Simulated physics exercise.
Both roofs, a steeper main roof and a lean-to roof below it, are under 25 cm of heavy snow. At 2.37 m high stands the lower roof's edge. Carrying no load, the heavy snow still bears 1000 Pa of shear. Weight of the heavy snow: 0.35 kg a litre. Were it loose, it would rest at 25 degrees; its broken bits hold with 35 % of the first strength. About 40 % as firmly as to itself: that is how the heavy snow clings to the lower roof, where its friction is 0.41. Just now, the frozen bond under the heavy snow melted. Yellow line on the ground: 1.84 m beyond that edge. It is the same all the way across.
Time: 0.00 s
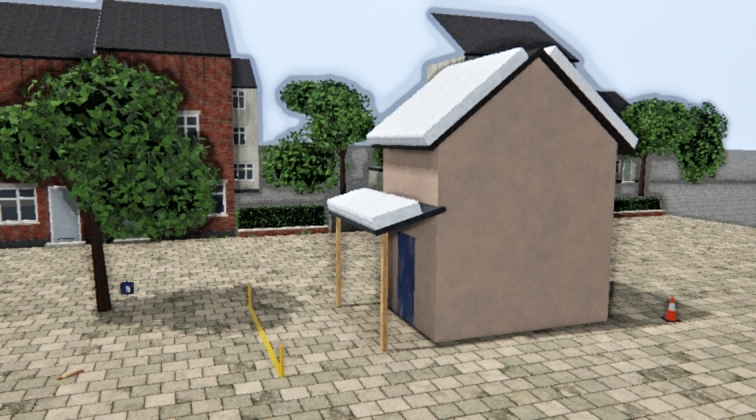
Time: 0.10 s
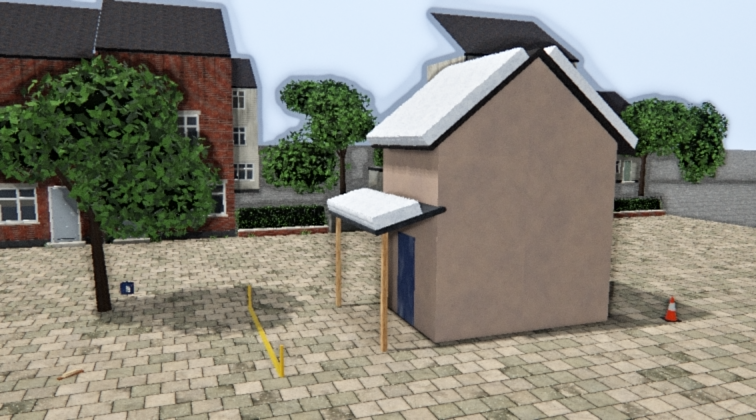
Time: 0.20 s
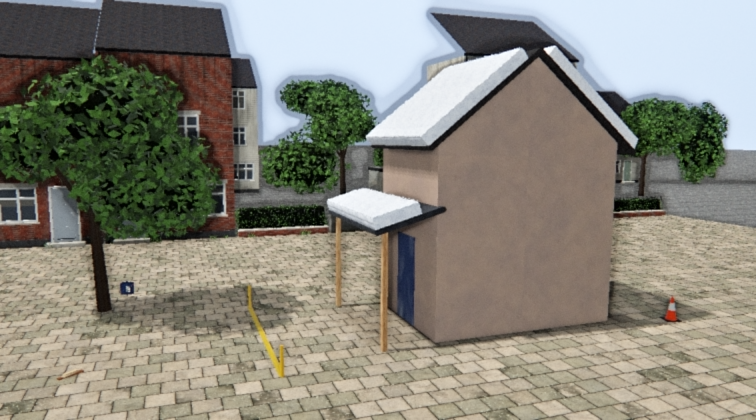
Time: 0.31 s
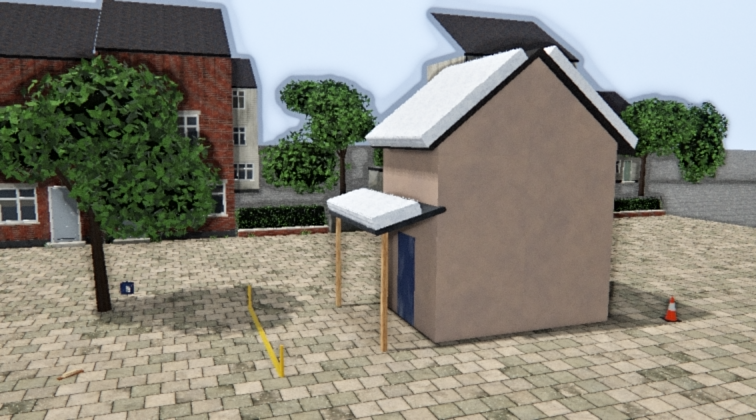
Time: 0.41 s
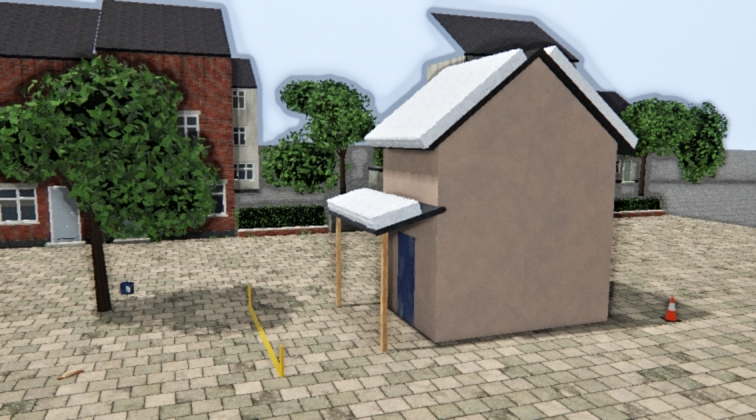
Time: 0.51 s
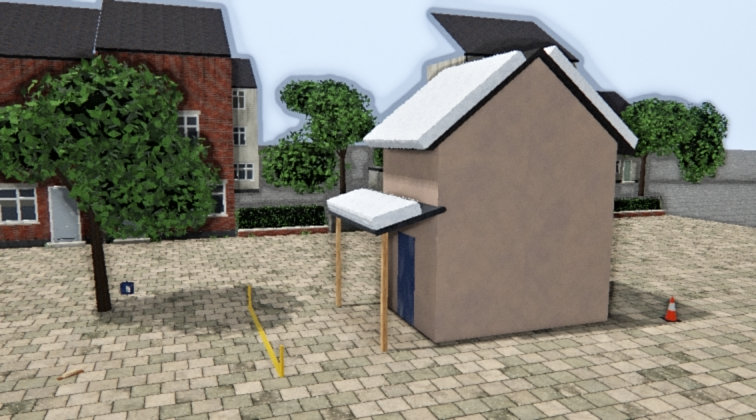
The thick white snow on the steep main roof barely shifts down the slope.
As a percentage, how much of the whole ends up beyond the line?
Roughly 16 %.
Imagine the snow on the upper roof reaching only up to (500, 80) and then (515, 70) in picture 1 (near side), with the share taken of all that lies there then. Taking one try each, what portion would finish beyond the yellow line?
Respectively 1 % and 12 %.
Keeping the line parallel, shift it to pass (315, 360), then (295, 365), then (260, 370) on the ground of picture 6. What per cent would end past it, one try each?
In order, some 40, 25 and 10 percent would end past it.
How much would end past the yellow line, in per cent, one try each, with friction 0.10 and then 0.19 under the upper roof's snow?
45 %, then 40 %.
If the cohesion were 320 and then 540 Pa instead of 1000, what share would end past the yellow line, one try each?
Result: 40 % for the first case, 35 % for the second.
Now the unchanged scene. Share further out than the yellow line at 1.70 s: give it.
Close to 0 per cent.
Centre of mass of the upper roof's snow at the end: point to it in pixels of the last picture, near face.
Near face, approx. (316, 334).
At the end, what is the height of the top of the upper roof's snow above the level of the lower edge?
It ends up some 0.7 m higher than the lower edge.
After 1.06 s, none is below the lower edge and 0 % is past the line.
After 1.70 s, none is below the lower edge and 0 % is past the line.
After 2.35 s, none is below the lower edge and 0 % is past the line.
After 3.00 s, 56 % is below the lower edge and 0 % is past the line.
After 4.40 s, 72 % is below the lower edge and 16 % is past the line.
